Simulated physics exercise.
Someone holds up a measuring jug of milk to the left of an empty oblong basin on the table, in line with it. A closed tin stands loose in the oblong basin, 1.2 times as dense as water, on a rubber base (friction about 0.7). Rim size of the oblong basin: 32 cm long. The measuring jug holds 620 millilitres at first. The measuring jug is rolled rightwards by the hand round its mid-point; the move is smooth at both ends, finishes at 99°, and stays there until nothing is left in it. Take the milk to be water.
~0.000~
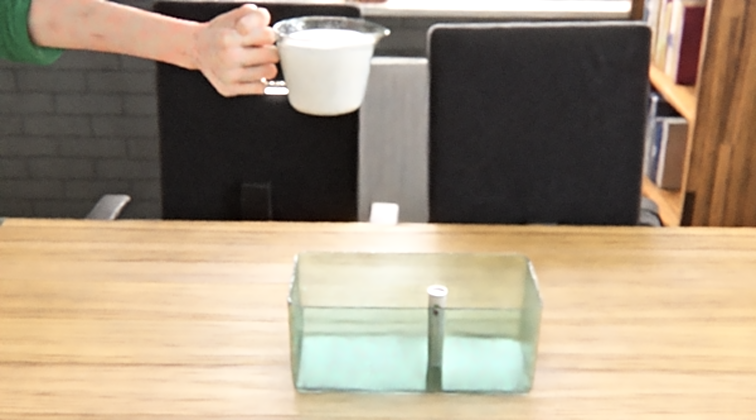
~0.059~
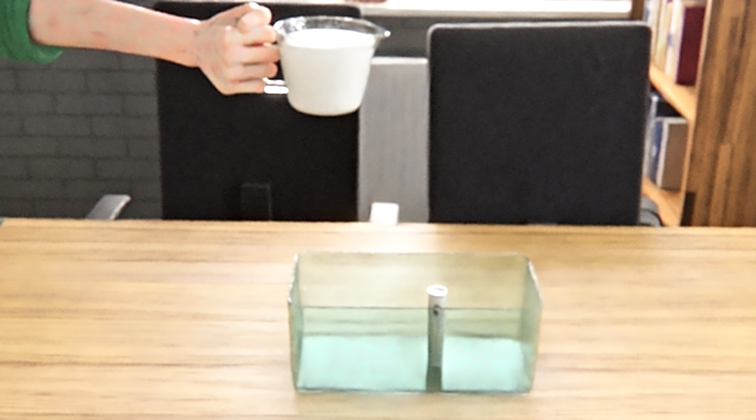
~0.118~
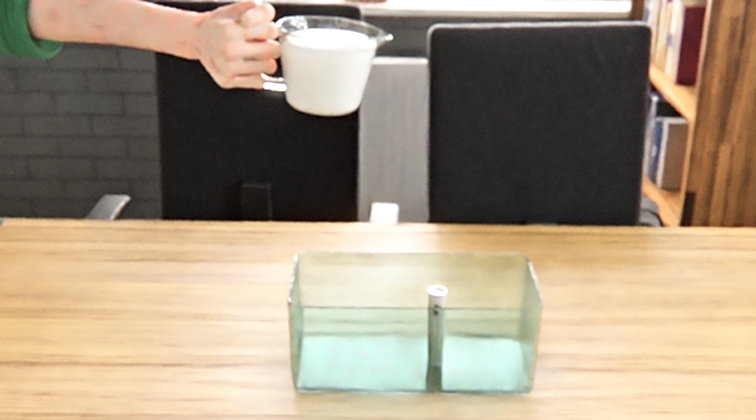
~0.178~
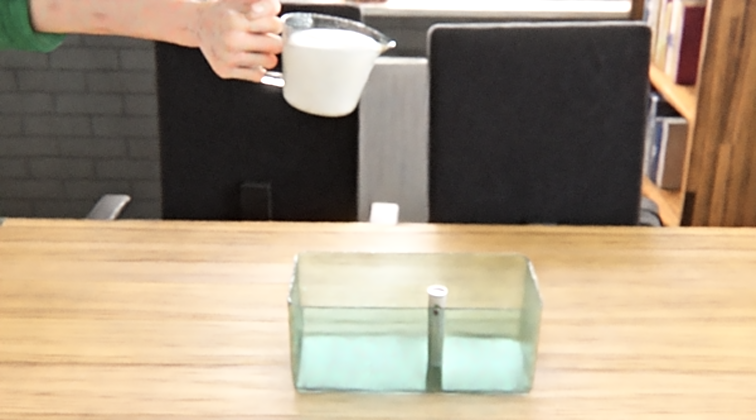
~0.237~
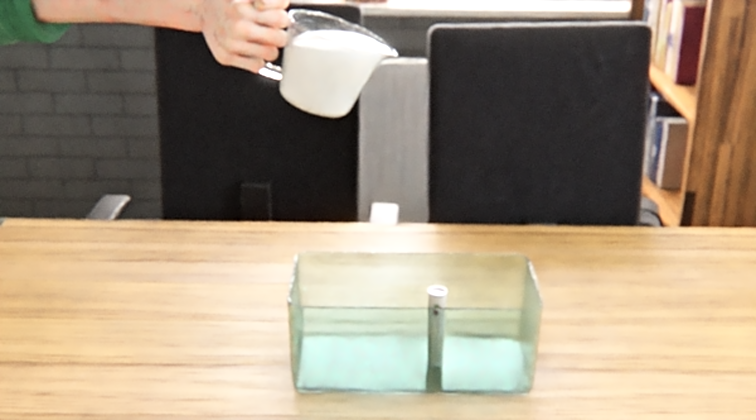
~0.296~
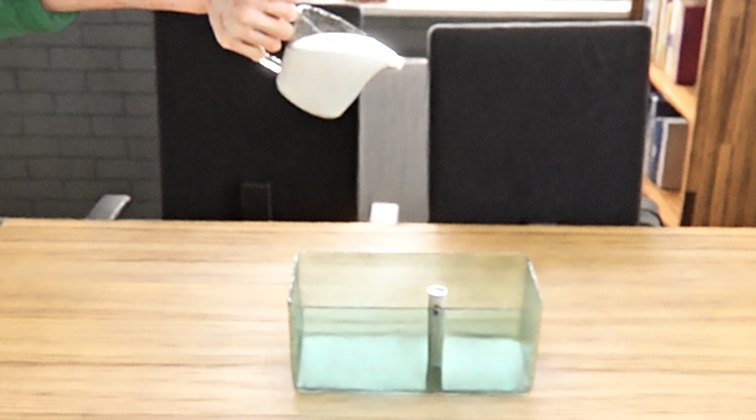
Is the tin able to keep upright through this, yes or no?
No, it topples.
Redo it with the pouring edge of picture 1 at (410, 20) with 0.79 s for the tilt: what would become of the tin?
Then the tin remains standing.
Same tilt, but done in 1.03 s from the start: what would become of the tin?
Outcome - the tin comes down.
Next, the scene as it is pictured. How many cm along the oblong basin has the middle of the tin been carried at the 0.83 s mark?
Close to 0 cm.
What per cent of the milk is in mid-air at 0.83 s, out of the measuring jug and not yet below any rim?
Something like 28 per cent is in the air then.
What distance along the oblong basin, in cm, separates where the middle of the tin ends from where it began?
The middle of the tin ends some 7.0 cm along the basin.
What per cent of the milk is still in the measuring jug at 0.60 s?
Portion remaining: Approx. 44 per cent.
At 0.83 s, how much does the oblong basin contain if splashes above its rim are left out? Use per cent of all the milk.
Around 66 in a hundred.
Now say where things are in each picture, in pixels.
The first frame shows tilt 0°; pouring edge (389, 31); surface from (280, 39) to (374, 40); the oblong basin's rim runs from (292, 279) to (535, 282); the tin's top is at (437, 294).
The second frame shows tilt 1°; pouring edge (390, 33); surface from (280, 39) to (374, 41).
The third frame shows tilt 5°; pouring edge (392, 37); surface from (282, 37) to (376, 42).
The fourth frame shows tilt 11°; pouring edge (395, 44); surface from (285, 38) to (380, 44).
The fifth frame shows tilt 19°; pouring edge (397, 54); surface from (288, 41) to (389, 47).
The sixth frame shows tilt 29°; pouring edge (398, 65); surface from (289, 46) to (394, 59); 2 per cent is over the edge.
After 0.60 s the tilt is 83° and 45 per cent is still to pour; the tin stands where it began.
After 0.83 s the tilt is 99° and 7 per cent is still to pour; the tin stands where it began.
After 1.06 s the tilt is 99° and 0 per cent is still to pour; the tin lies on its side.
After 1.32 s the tilt is 99° and 0 per cent is still to pour; the tin lies on its side.
In the end the tin lies on its side.
